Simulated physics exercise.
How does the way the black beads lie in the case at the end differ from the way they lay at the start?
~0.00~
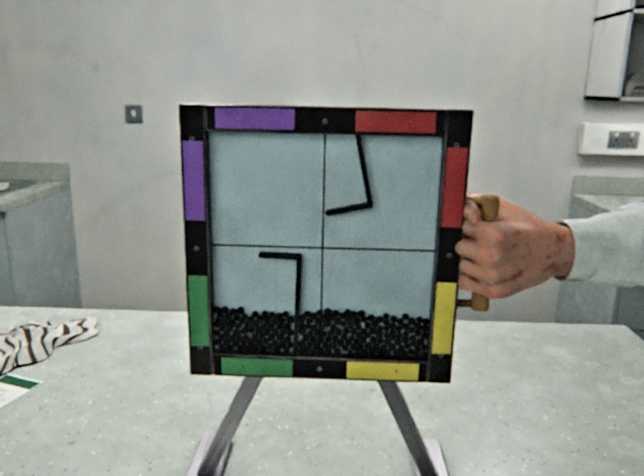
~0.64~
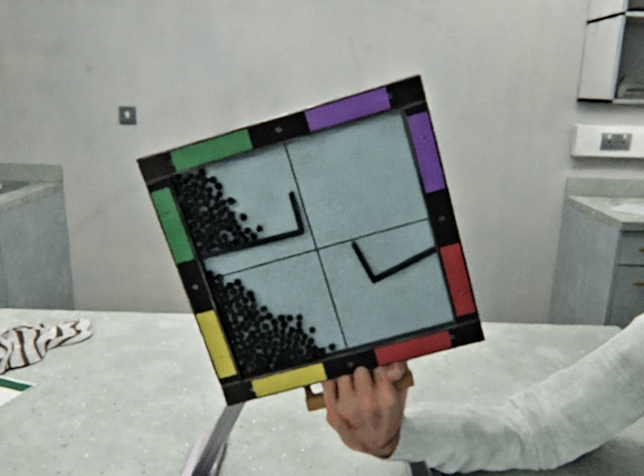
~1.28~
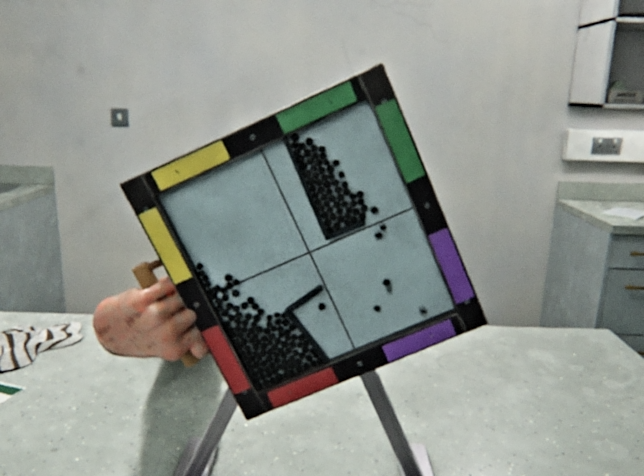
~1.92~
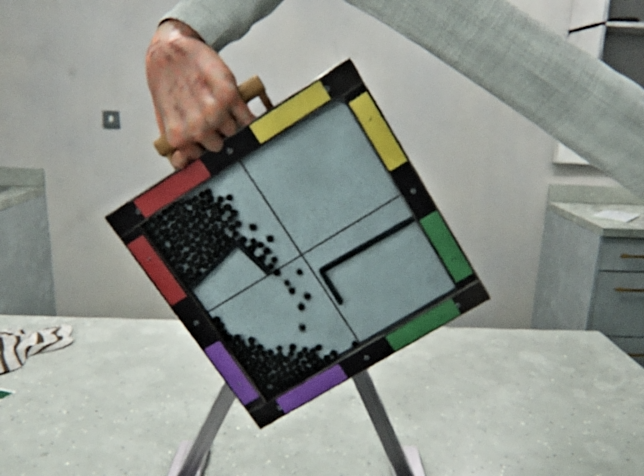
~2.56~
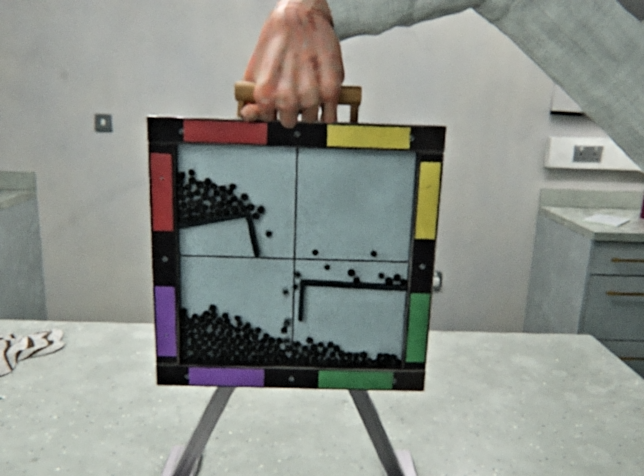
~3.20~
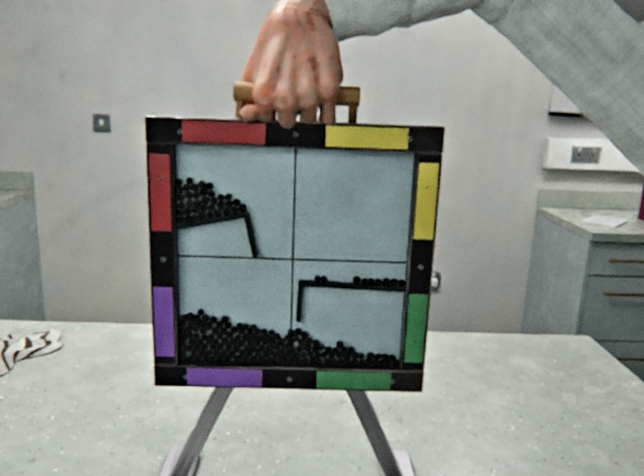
At the start they lay in a fairly even layer along the bottom. By the end they sat further left and higher overall, with a slope deepest at the lower left, a pile on the upper left ledge and a thin row on the right-hand ledge.
